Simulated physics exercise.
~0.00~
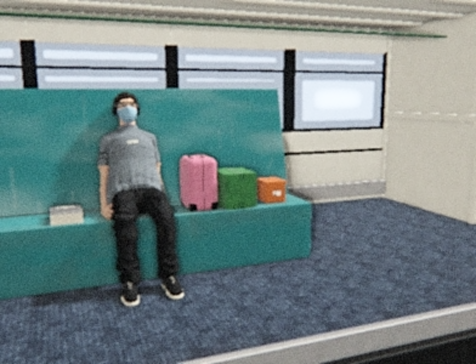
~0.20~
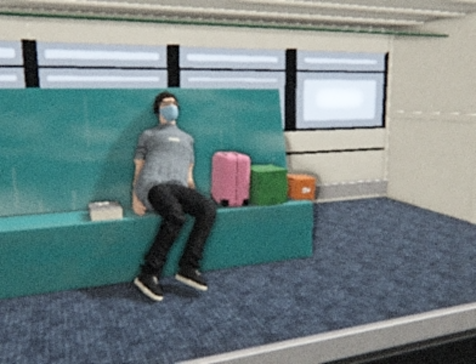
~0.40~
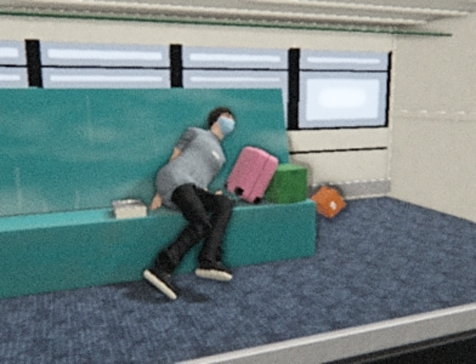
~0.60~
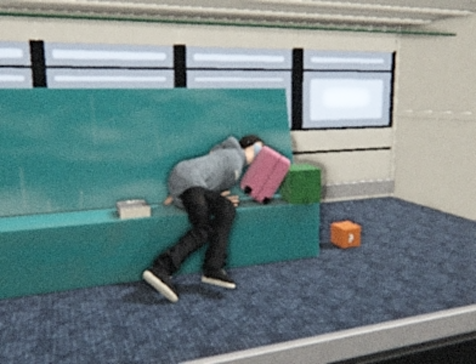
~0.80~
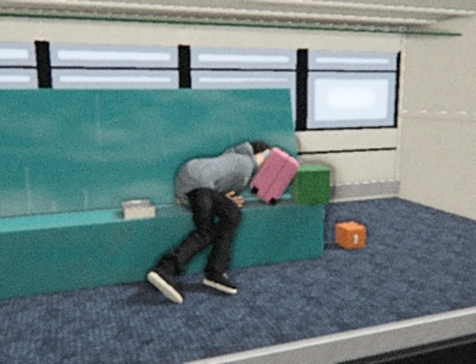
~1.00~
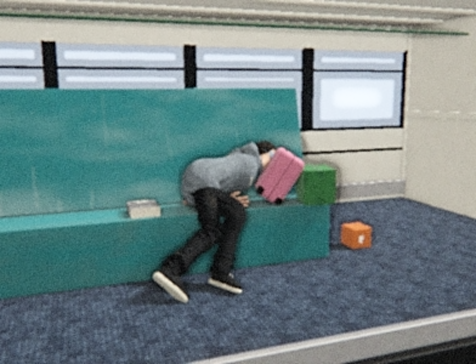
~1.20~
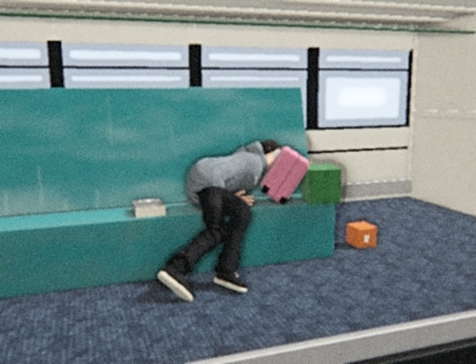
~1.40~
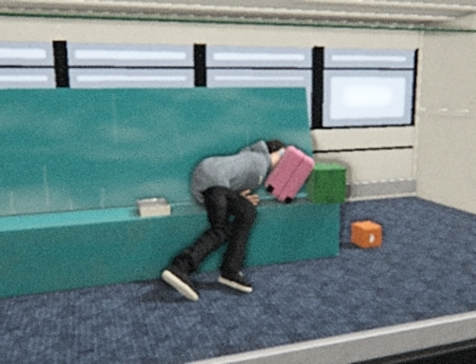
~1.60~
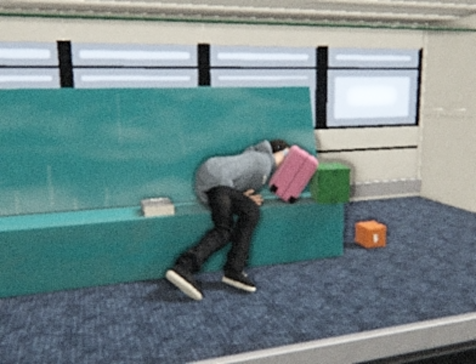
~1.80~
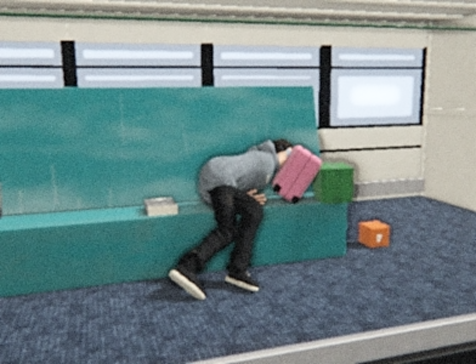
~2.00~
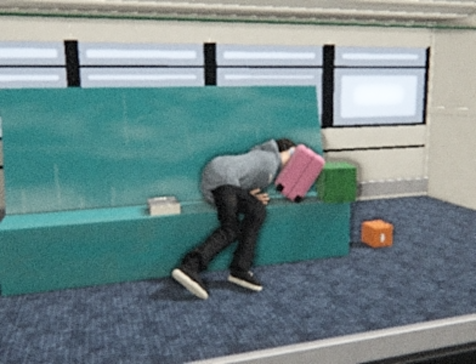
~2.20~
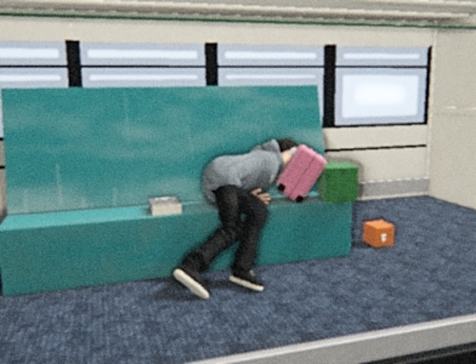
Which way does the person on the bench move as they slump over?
The person moves to the right, toppling over toward the pink case.
A masked person in a grey top and black trousers sits limply on a long teal bench in a train car, seen from across the aisle. A pale grey folder lies to the left, with a pink case, a green holdall and a small orange tub to the right. Everything loose slides right, and the person topples that way as the pink case tilts. The orange tub drops off the bench end and lands on its side on the blue floor. The person ends folded over against the leaning pink case, hips still on the seat, while the holdall and folder stay on the bench.
